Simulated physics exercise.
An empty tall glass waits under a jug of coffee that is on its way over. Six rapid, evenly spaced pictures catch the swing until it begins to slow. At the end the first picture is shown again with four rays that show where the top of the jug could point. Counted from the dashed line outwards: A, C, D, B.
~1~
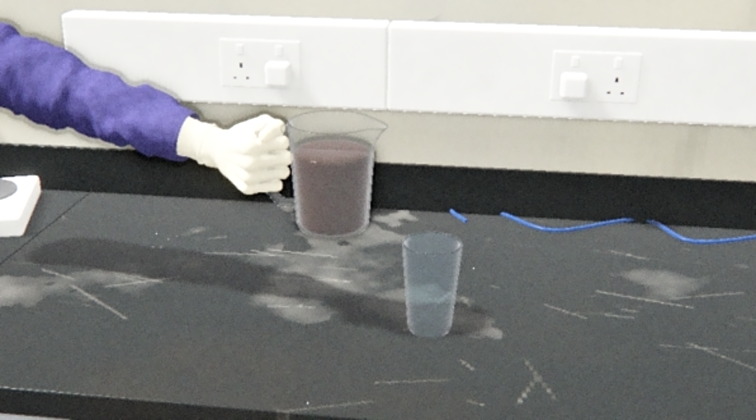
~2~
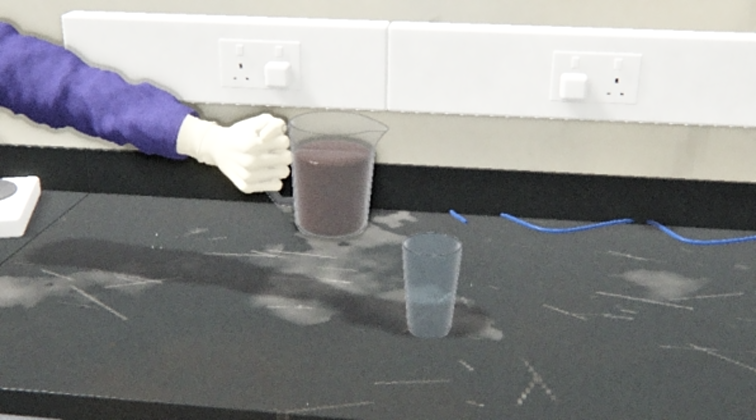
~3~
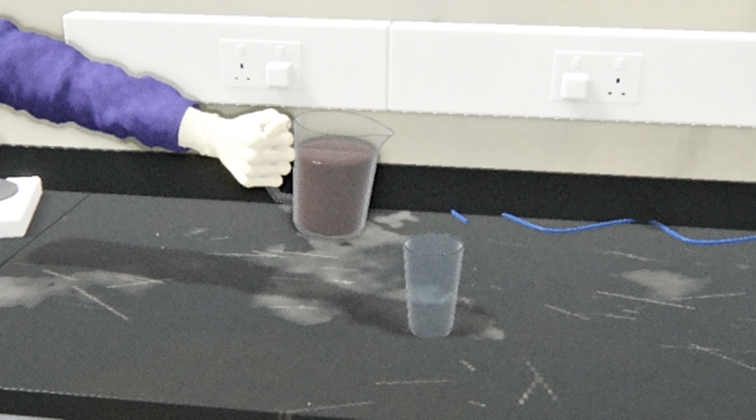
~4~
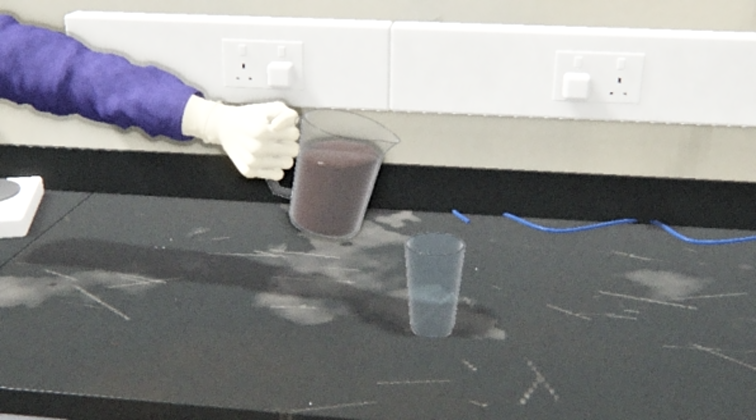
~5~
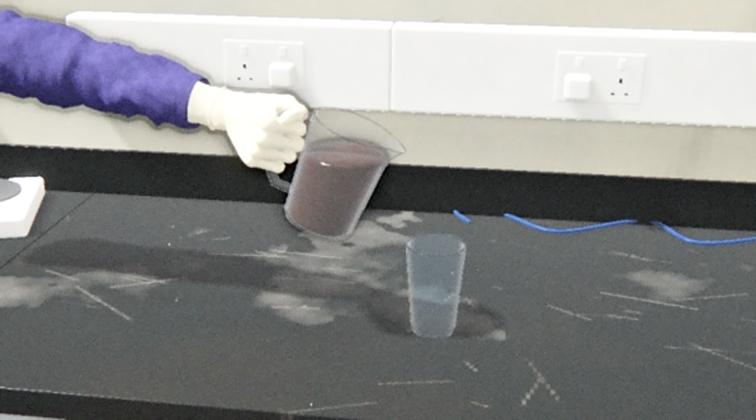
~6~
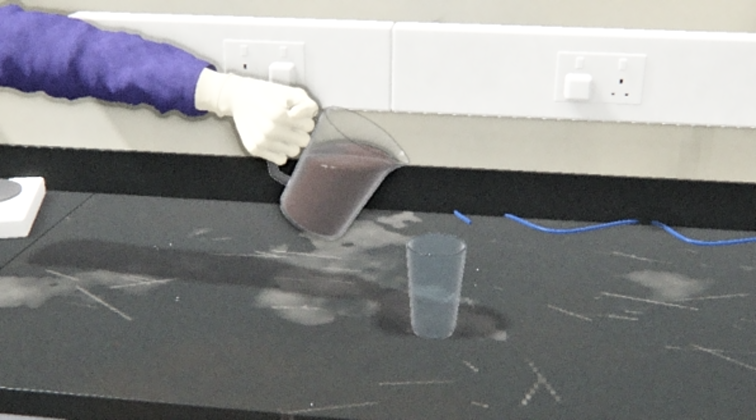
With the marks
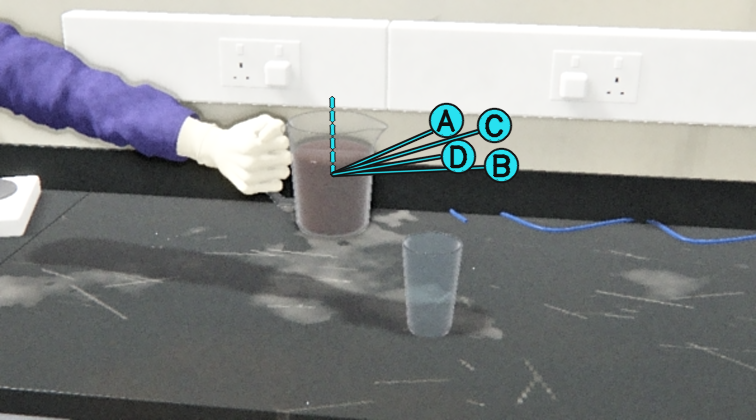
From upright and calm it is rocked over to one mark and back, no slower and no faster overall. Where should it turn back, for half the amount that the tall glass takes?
A beats the others.
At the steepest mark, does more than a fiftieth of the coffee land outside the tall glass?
Yes, it does.
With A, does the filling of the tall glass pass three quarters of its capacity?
No.
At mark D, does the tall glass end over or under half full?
Over half.
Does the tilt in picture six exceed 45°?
No.
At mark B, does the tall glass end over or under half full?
Over half.
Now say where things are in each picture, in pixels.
Upright, lip at (386, 126); rim of the tall glass round (432, 243); nothing has left yet, in the first frame.
Upright, lip at (388, 129); nothing has left yet, in the second frame.
Tipped about 6°, lip at (393, 133); nothing has left yet, in the third frame.
Tipped about 13°, lip at (399, 141); nothing has left yet, in the fourth frame.
Tipped about 21°, lip at (405, 151); nothing has left yet, in the fifth frame.
Tipped about 30°, lip at (409, 161); nothing has left yet, in the sixth frame.
In cyan, A at (432, 131); B at (484, 167); C at (478, 131); D at (440, 156).
With A, the tall glass ends with about 52 % of what it can hold.
With B, the tall glass ends with about 88 % of what it can hold; 20 % of the coffee is spilt.
With C, the tall glass ends with about 67 % of what it can hold; 6 % of the coffee is spilt.
With D, the tall glass ends with about 79 % of what it can hold; 12 % of the coffee is spilt.
